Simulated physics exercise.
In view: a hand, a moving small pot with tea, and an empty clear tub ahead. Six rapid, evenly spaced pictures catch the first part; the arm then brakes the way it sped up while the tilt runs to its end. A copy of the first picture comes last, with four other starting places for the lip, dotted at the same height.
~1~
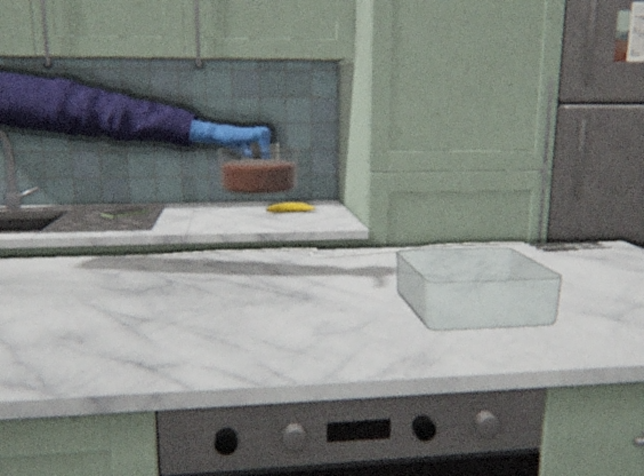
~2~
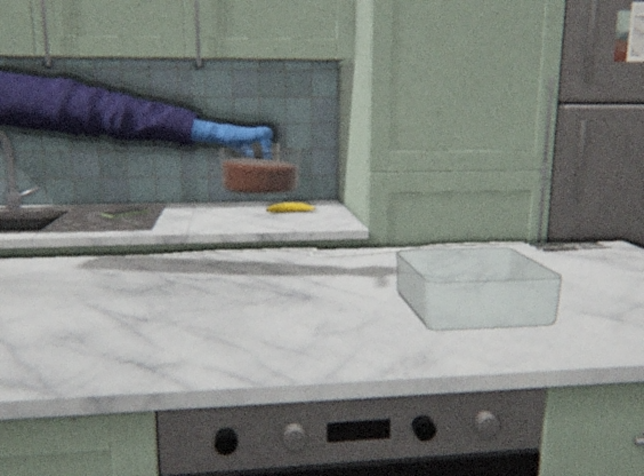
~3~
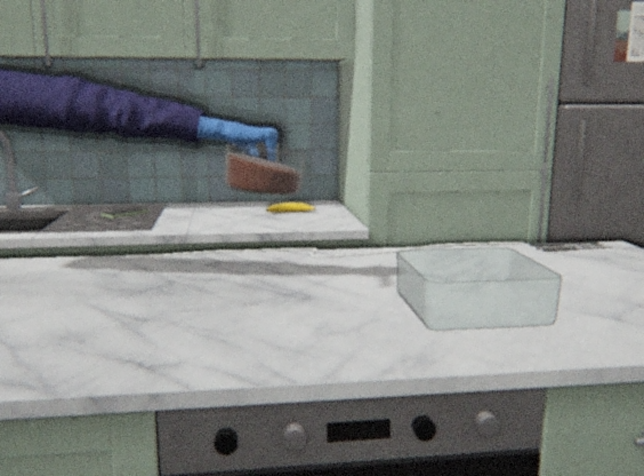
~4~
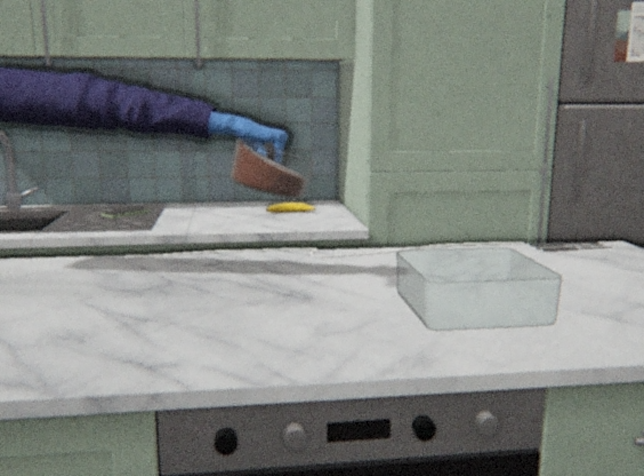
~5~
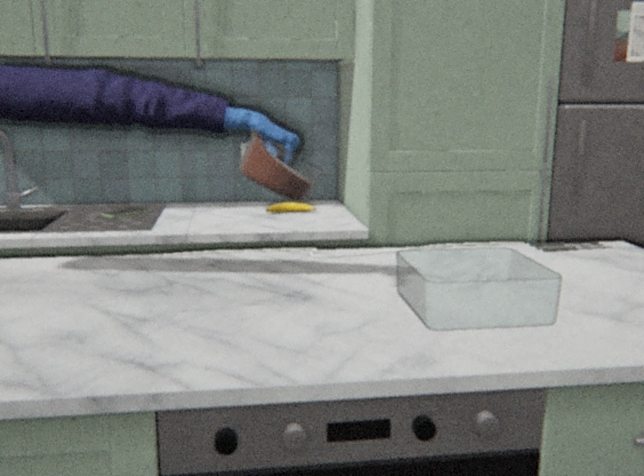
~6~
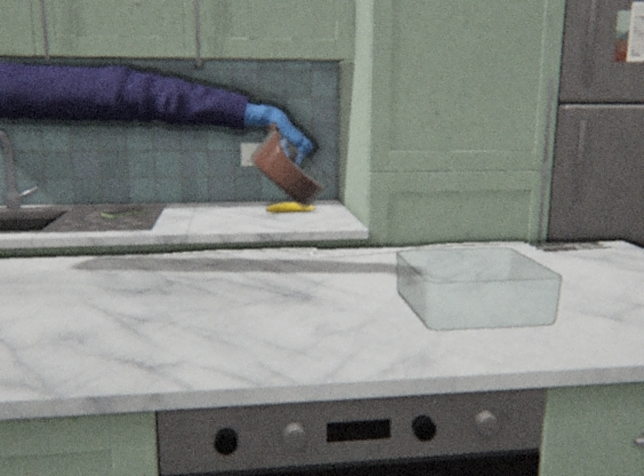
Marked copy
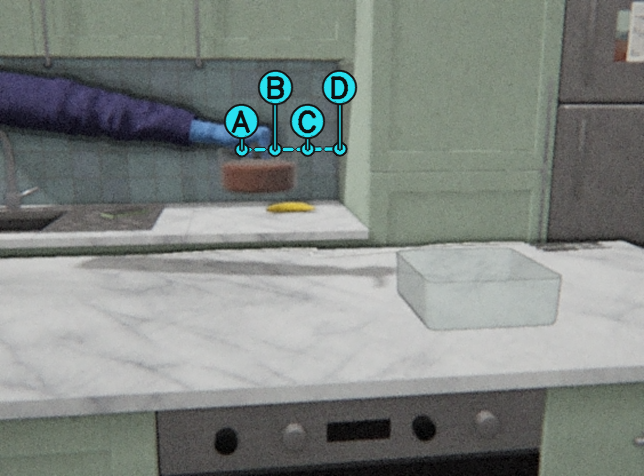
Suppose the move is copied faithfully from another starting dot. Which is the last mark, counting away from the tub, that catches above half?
Take B.
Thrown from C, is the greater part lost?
No, not at all.
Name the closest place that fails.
Here it is place A.
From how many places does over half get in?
Three of the four.
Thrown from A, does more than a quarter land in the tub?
No, less.
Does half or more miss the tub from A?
Yes.
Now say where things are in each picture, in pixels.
In the first frame, upright, lip at (297, 149); tub from (425, 330) to (555, 324); nothing has left yet.
In the second frame, upright, lip at (299, 150); nothing has left yet.
In the third frame, tipped about 6°, lip at (304, 153); nothing has left yet.
In the fourth frame, tipped about 15°, lip at (313, 159); nothing has left yet.
In the fifth frame, tipped about 27°, lip at (323, 168); nothing has left yet.
In the sixth frame, tipped about 42°, lip at (332, 179); tea is over the rim, down to (270, 131).
On the marked copy, A at (241, 149); B at (275, 149); C at (307, 149); D at (339, 149).
If A is chosen, about 14 % lands in the tub, 81 % falls short and 4 % goes beside or beyond.
If B is chosen, about 69 % lands in the tub, 13 % falls short and 18 % goes beside or beyond.
If C is chosen, about 66 % lands in the tub, 5 % falls short and 29 % goes beside or beyond.
If D is chosen, about 75 % lands in the tub, 11 % falls short and 14 % goes beside or beyond.
